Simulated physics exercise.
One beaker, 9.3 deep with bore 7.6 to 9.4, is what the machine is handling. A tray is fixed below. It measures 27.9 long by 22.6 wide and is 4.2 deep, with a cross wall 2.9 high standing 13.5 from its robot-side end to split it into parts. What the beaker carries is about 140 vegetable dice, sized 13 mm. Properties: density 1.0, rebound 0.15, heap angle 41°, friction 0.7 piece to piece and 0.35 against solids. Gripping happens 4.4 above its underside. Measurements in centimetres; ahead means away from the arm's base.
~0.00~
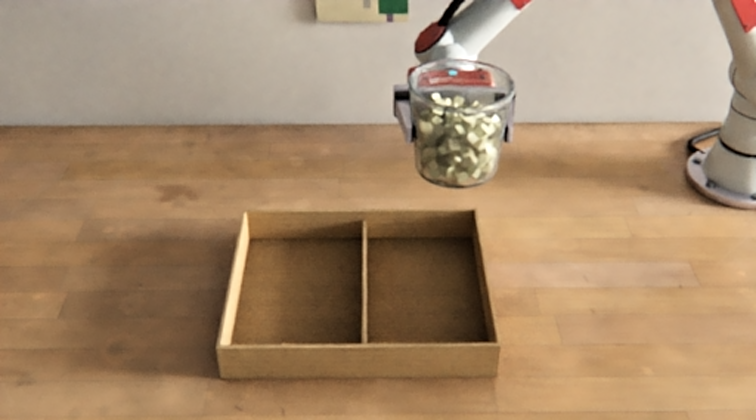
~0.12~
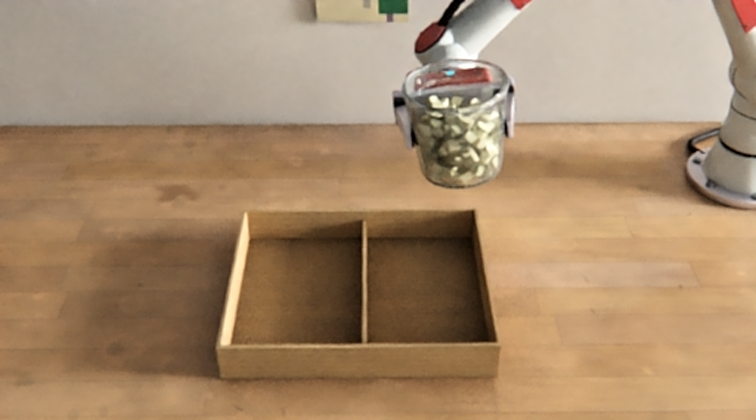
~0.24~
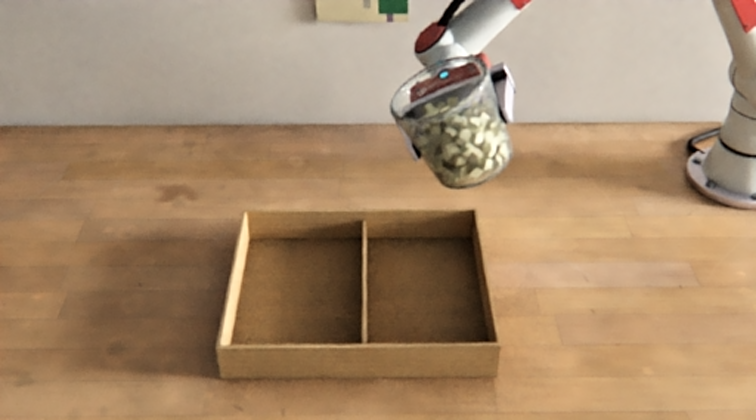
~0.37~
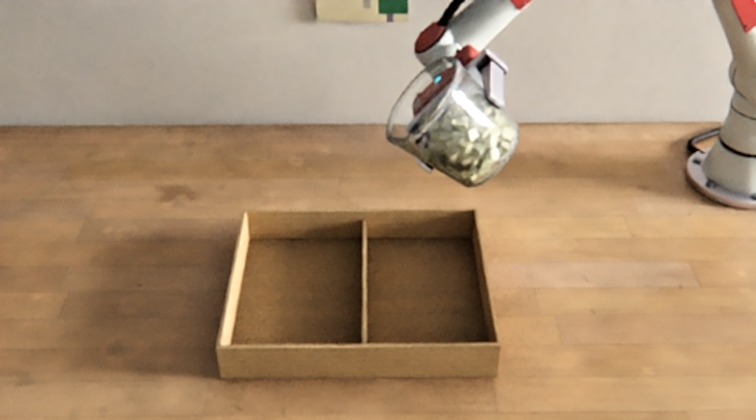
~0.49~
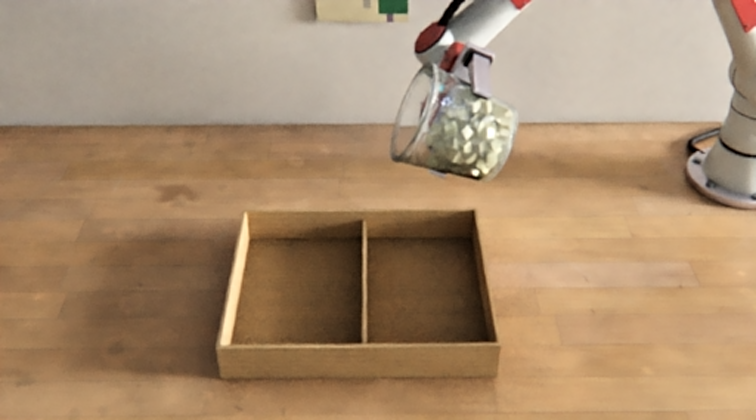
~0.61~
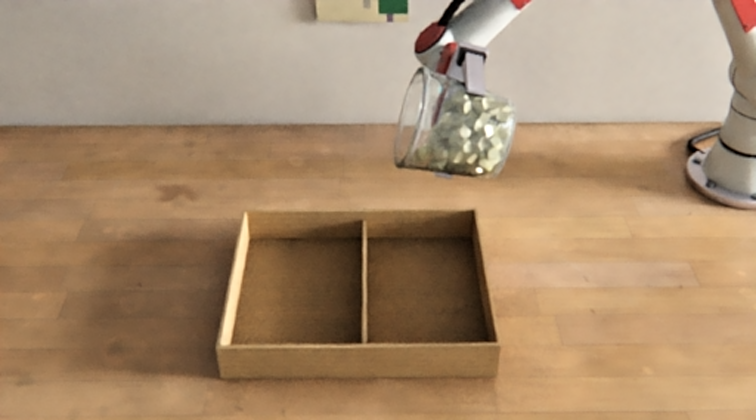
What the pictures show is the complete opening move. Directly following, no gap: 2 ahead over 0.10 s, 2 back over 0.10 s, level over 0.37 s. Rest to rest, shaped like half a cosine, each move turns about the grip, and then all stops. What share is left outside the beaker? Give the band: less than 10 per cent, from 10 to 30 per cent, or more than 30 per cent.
The band is less than 10 per cent.
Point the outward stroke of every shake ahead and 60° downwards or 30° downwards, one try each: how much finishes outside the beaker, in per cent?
First try about 0 %, second try about 0 %.
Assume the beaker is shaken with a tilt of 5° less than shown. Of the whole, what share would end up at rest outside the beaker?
It would come to roughly 5 per cent.
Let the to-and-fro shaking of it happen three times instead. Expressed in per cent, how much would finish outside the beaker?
In that case it would be near 20 percent.
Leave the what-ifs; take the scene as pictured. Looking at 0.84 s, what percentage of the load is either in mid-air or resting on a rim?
Roughly 1 per cent.
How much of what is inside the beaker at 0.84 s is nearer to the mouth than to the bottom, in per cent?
Mouth half share: Roughly 45 %.
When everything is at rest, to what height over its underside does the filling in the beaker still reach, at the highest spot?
Height at rest: Approx. 9.0 cm.
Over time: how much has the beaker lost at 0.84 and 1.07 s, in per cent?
I'd put it near 0 percent first and near 5 percent later.
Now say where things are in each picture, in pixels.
Beaker middle at (458, 127), level; upper third of the load around (458, 124), from x 425 to 495, top at y 100; 135 in the beaker, in the first frame.
Beaker middle at (458, 127), tilted 7° forward; upper third of the load around (461, 124), from x 420 to 495, top at y 100, in the second frame.
Beaker middle at (457, 127), tilted 26° forward; upper third of the load around (465, 123), from x 420 to 500, top at y 100, in the third frame.
Beaker middle at (457, 128), tilted 48° forward; upper third of the load around (470, 121), from x 425 to 505, top at y 100, in the fourth frame.
Beaker middle at (456, 128), tilted 67° forward; upper third of the load around (472, 113), from x 430 to 505, top at y 95, in the fifth frame.
Beaker middle at (456, 129), tilted 74° forward; upper third of the load around (474, 111), from x 410 to 505, top at y 95; 135 in the beaker, in the sixth frame.
After 0.84 s, tilted 73° forward, highest piece 24 above the table; 134 in the beaker, 1 in flight or on a rim.
After 1.07 s, tilted 16° forward, highest piece 27 above the table; 130 in the beaker, 4 in the far-side part, 1 in the robot-side part.
After 1.38 s, level, highest piece 28 above the table; 130 in the beaker, 4 in the far-side part, 1 in the robot-side part.
After 2.43 s, level, highest piece 28 above the table; 130 in the beaker, 4 in the far-side part, 1 in the robot-side part.
At rest, 130 in the beaker, 4 in the far-side part, 1 in the robot-side part. That is 4 % outside the beaker.
